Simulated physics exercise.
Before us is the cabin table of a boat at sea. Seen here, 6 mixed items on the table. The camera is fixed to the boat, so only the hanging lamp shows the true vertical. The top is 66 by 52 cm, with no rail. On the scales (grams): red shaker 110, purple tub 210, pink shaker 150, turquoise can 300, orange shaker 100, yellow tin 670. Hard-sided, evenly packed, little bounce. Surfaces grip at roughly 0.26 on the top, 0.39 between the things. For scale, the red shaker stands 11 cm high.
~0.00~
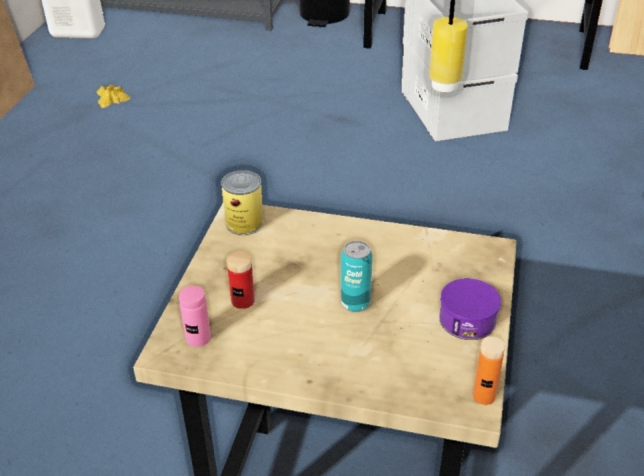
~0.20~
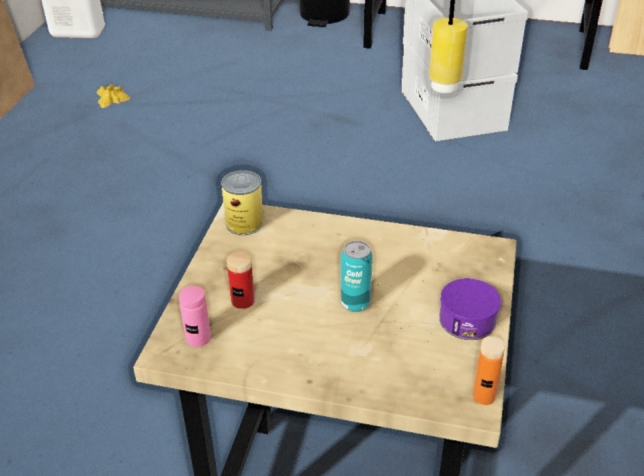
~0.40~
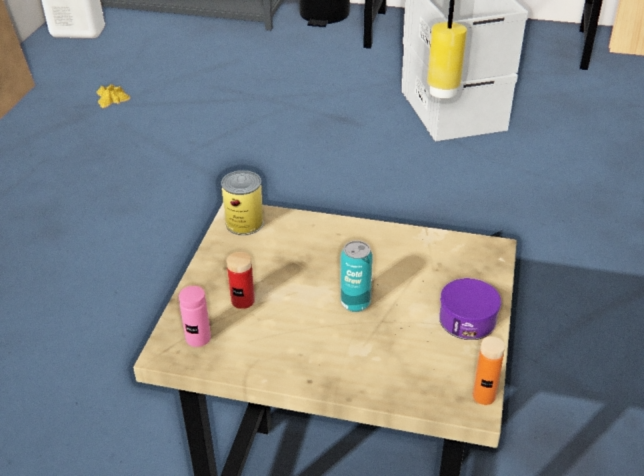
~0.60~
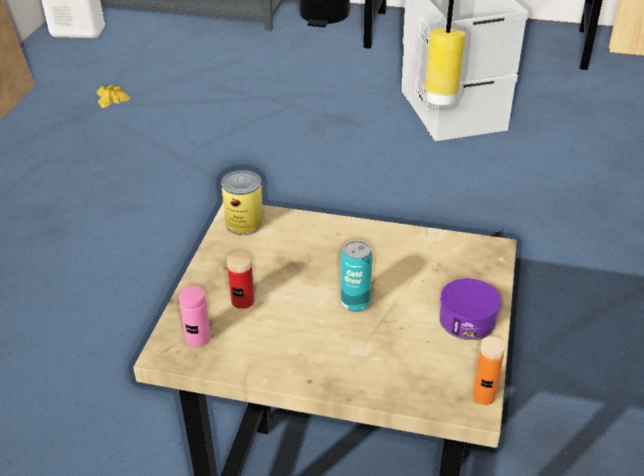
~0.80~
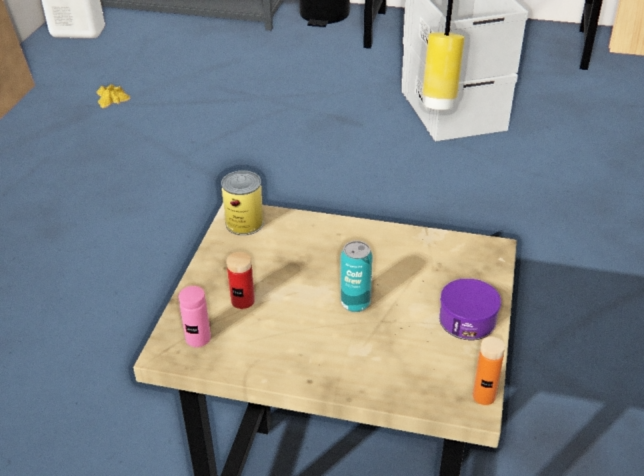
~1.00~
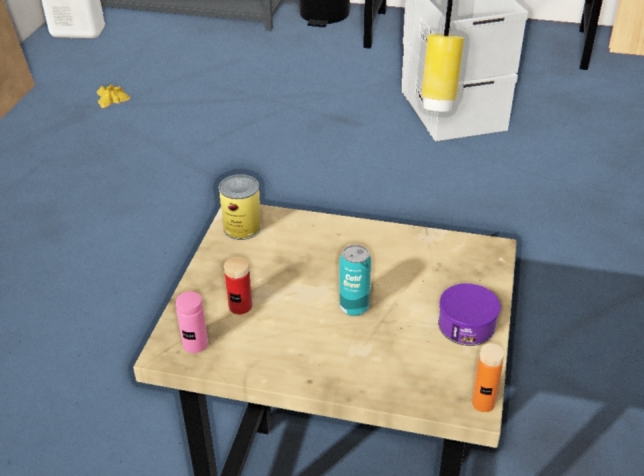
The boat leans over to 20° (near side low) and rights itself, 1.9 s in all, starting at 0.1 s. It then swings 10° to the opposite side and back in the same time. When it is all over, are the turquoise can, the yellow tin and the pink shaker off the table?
The turquoise can remains on top; the yellow tin remains on top; the pink shaker goes over the edge.
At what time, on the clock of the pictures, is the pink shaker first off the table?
At about 1.3 s.
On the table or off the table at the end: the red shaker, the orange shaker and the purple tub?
The red shaker ends off the table; the orange shaker ends off the table; the purple tub is still on the table.
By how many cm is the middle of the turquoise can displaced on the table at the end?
Some 22 cm.
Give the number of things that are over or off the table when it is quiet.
That comes to 3.
After 1.30 s, boat heeled 17°, near side down; pink shaker and orange shaker now off the table; yellow tin slid 10 cm near (228, 232); turquoise can slid 9 cm near (347, 309).
After 1.50 s, boat heeled 11°, near side down; turquoise can slid 17 cm near (338, 338); yellow tin slid 19 cm near (216, 256); red shaker slid 19 cm.
After 1.70 s, boat heeled 5°, near side down; red shaker now off the table; turquoise can slid 22 cm near (332, 357); yellow tin slid 24 cm near (207, 273).
After 1.90 s, boat level; turquoise can slid 22 cm near (332, 358); yellow tin slid 24 cm near (206, 274); purple tub slid 21 cm.
At rest (4.4 s), off the table, red shaker, pink shaker and orange shaker; not toppled but over 5 cm from the start, purple tub, turquoise can and yellow tin. In the last view, turquoise can near (332, 358), yellow tin near (206, 274).
